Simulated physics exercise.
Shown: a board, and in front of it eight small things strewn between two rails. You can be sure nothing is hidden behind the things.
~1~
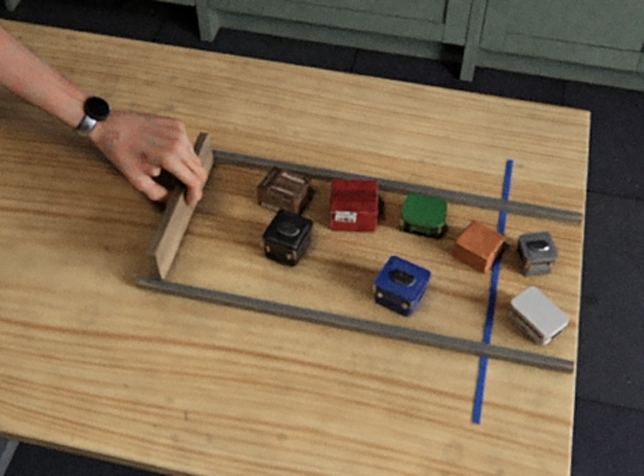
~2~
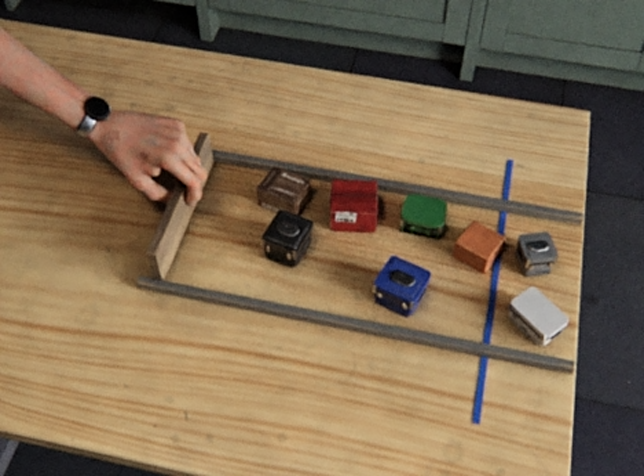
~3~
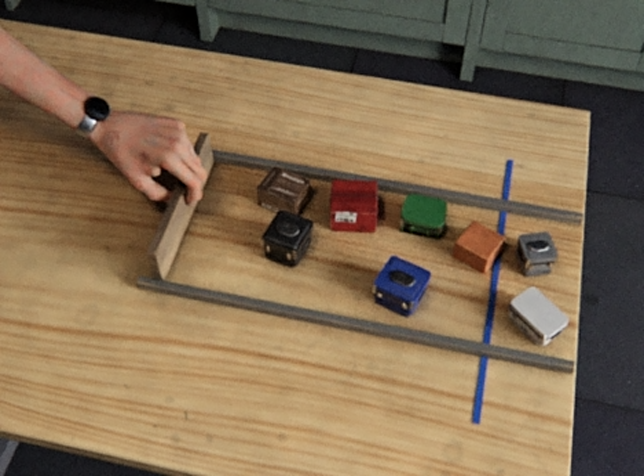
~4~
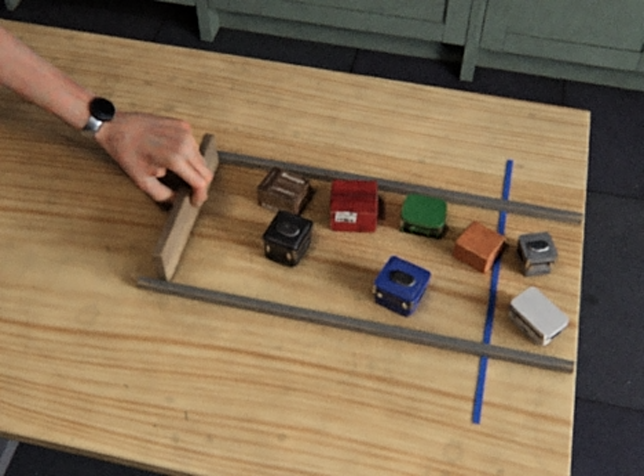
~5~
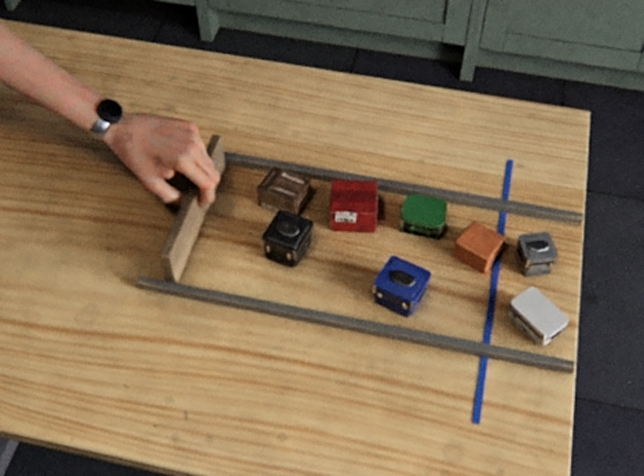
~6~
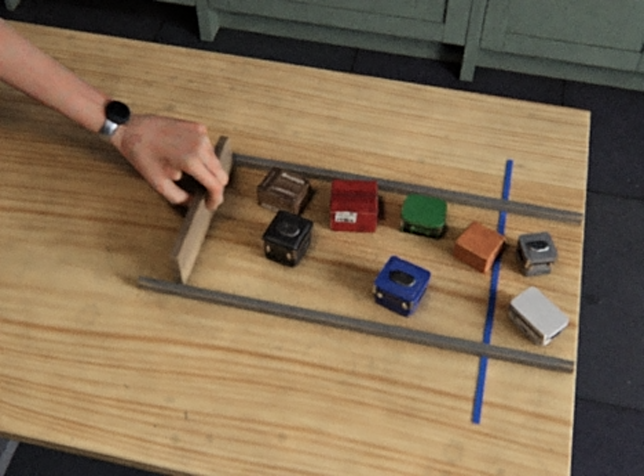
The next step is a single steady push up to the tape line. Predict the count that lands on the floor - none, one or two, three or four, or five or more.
Dropped off the end are no more than two, with at least one.
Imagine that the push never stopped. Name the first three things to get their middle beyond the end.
In order: The grey case, the green case, the orange block.
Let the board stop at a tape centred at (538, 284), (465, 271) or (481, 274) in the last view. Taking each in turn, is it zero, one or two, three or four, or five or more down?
At least five; one or two; one or two.
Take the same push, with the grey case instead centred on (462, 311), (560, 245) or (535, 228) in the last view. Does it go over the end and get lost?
Stays put; goes down; goes down.
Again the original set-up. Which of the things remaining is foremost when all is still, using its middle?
The orange block finishes closest.
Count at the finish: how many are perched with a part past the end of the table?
3 overhanging.
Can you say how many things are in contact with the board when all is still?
Count recorded: 3.
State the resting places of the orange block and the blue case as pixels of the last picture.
(582, 288), and the other (511, 325).
Soon after, none off yet; white case at rest near (537, 318); grey case at rest near (535, 254); orange block at rest near (480, 247).
At rest, the number that fall off is one or two; fallen, green case and grey case.
